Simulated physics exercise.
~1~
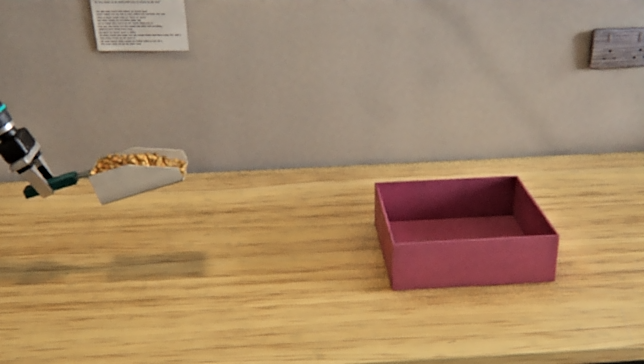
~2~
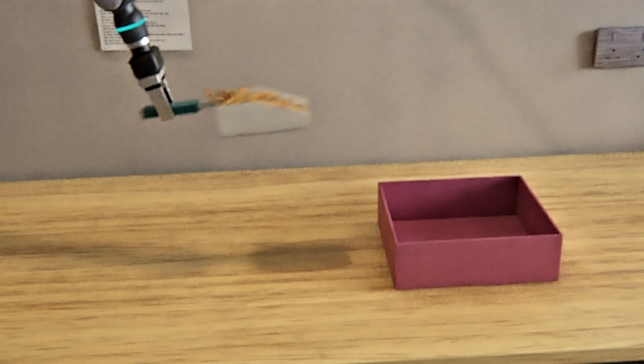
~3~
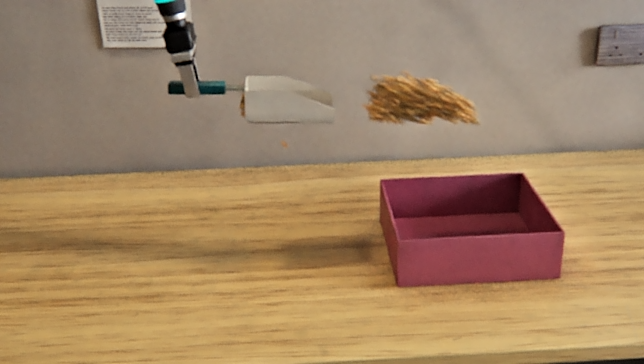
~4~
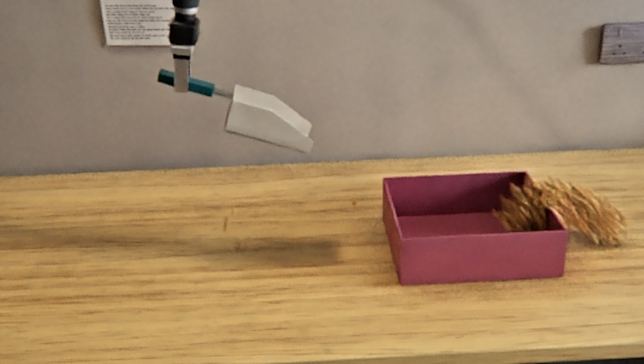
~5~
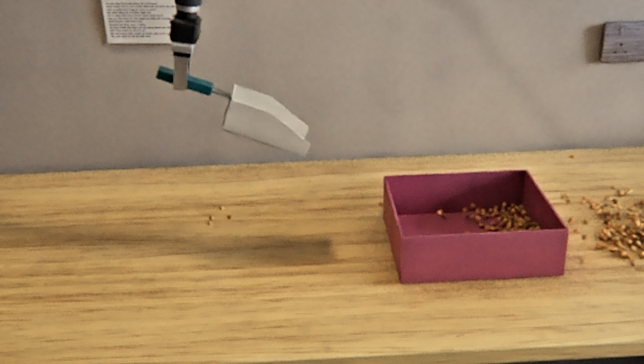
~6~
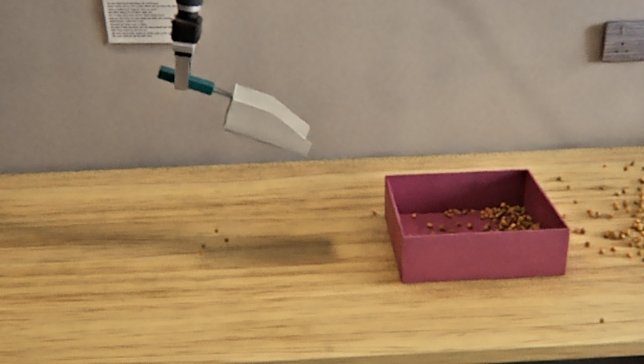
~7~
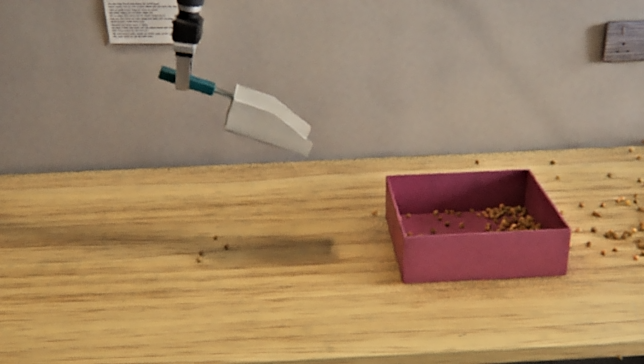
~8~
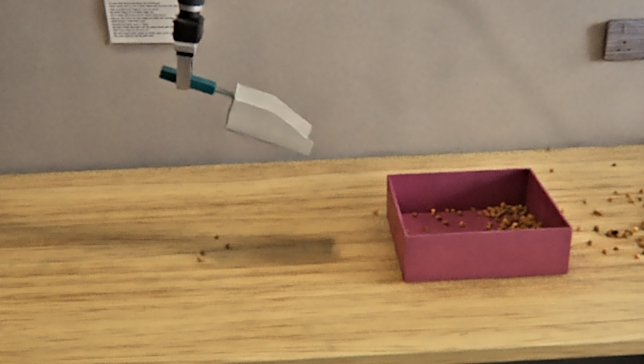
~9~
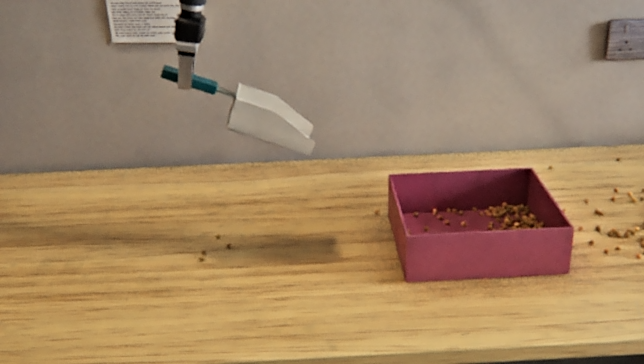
A robot arm at the left, seen from the front in a slightly swaying view, holds a pale scoop heaped with dried chickpeas above a light wooden table. An open maroon box sits to the right, before a grey wall with a sheet of paper and a small plaque. The arm swings the scoop right and upward, and the chickpeas fly off in a clump. The scoop tips forward as they drop across the box's right side. Some land inside, but more scatter over the table, mostly beyond the box, and the emptied scoop hangs still.
